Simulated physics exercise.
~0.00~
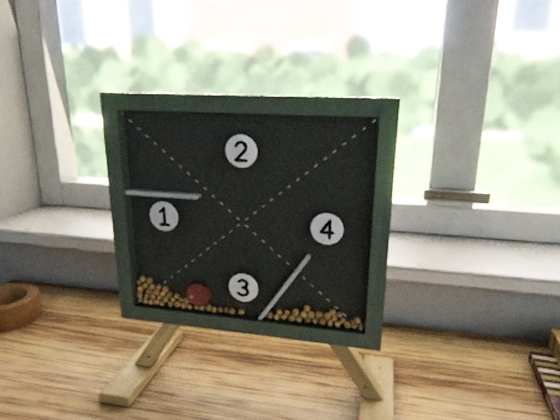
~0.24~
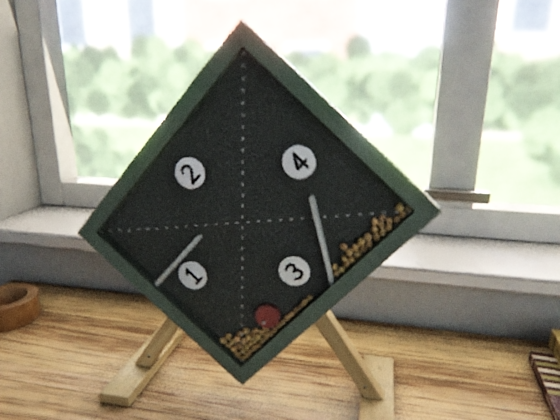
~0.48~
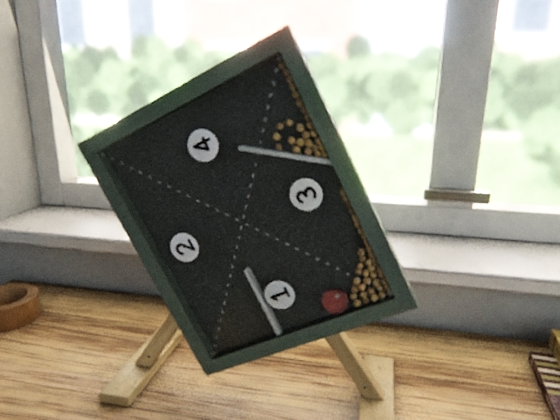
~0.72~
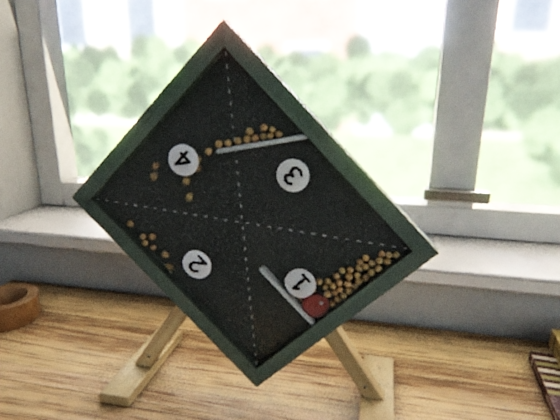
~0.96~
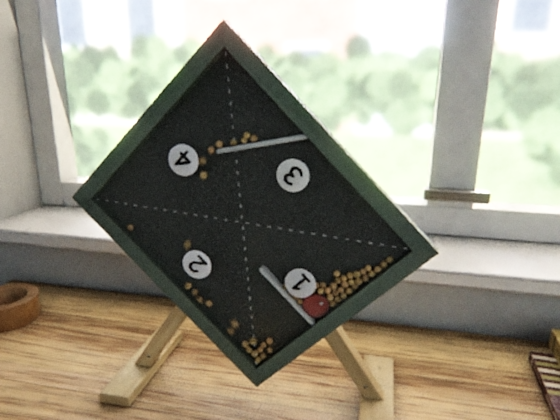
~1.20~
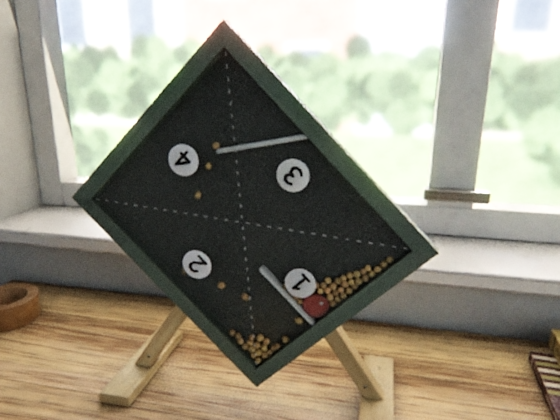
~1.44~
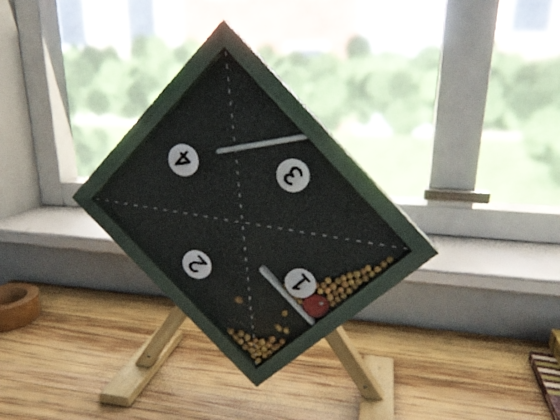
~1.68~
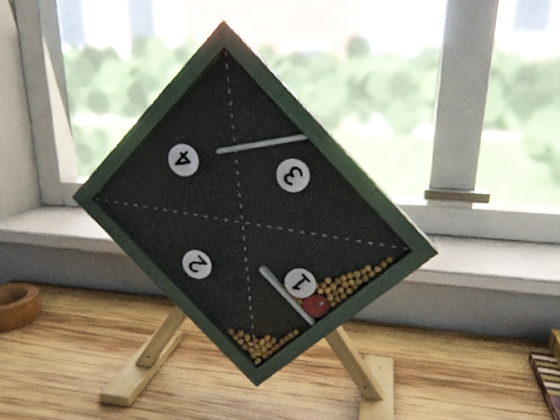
On a wooden windowsill, a green-framed board turning anticlockwise and stopping tilted, its beads settling in two heaps beside a red disc.
